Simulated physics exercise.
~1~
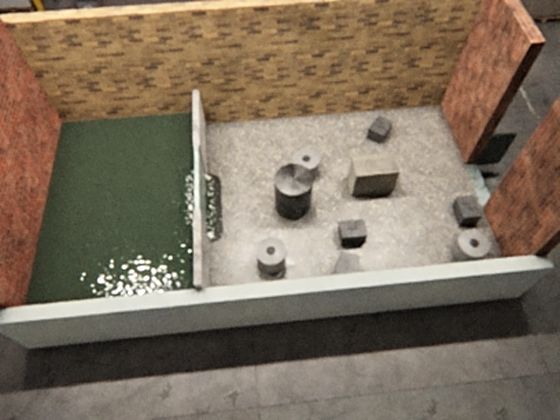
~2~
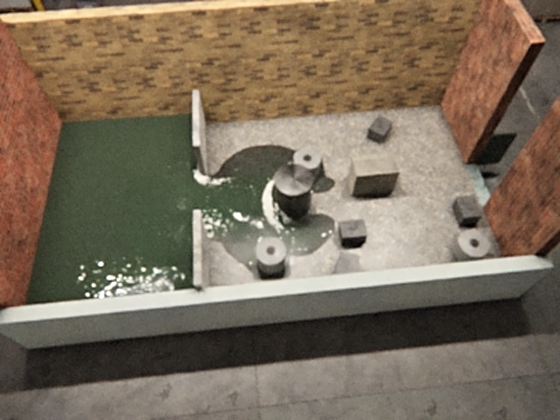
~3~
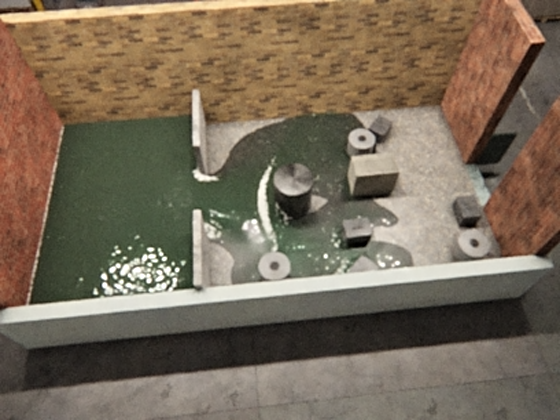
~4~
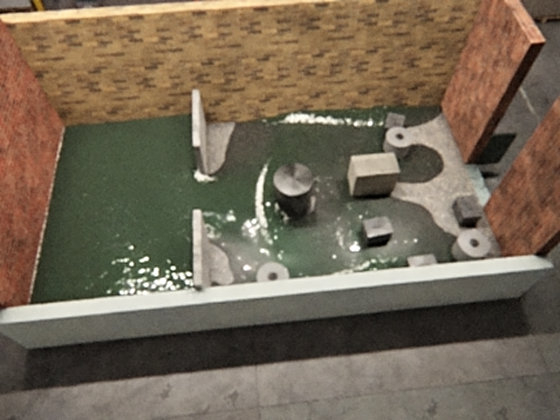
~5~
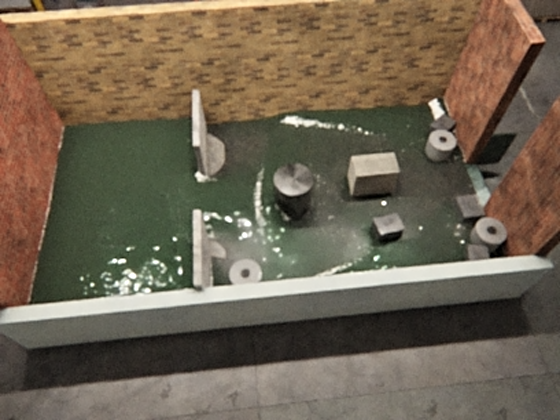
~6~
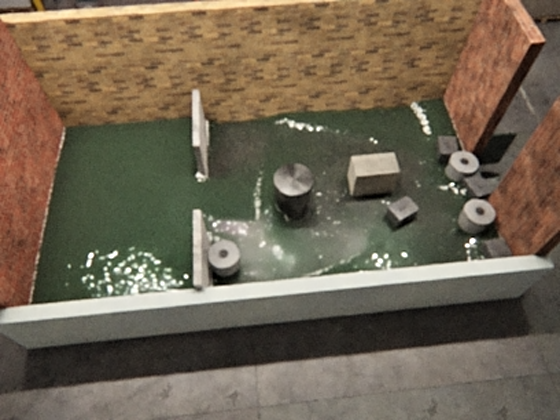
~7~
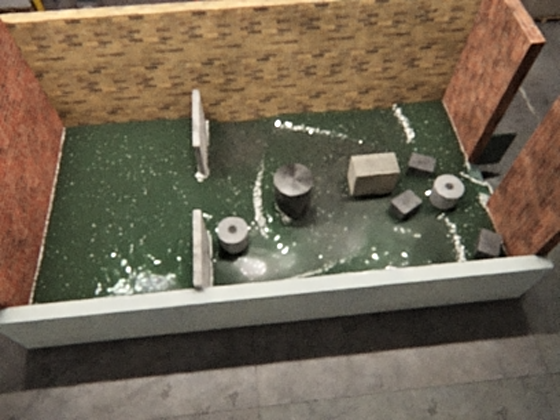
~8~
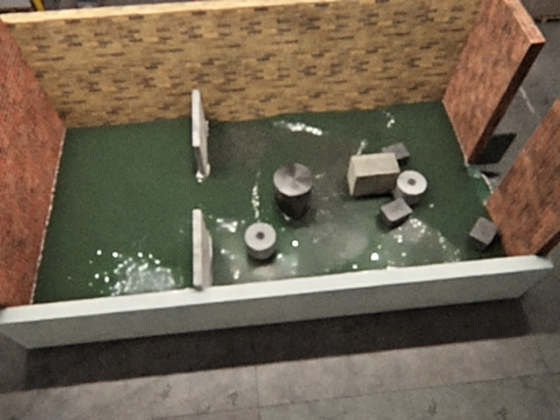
To begin with, green water fills the left side of a walled space, while grey blocks and cylinders stand on the dry floor beyond a divider. A gap opens in the divider, and water pours through, spreading around the large central drum. The flood reaches the far side and carries several smaller pieces right, toward the opening in the red wall, while one cylinder drifts left toward the divider. Then some pieces float back leftward, and that cylinder eases right again. Finally, water covers the floor, with a few pieces gathered by the big, unmoved block.
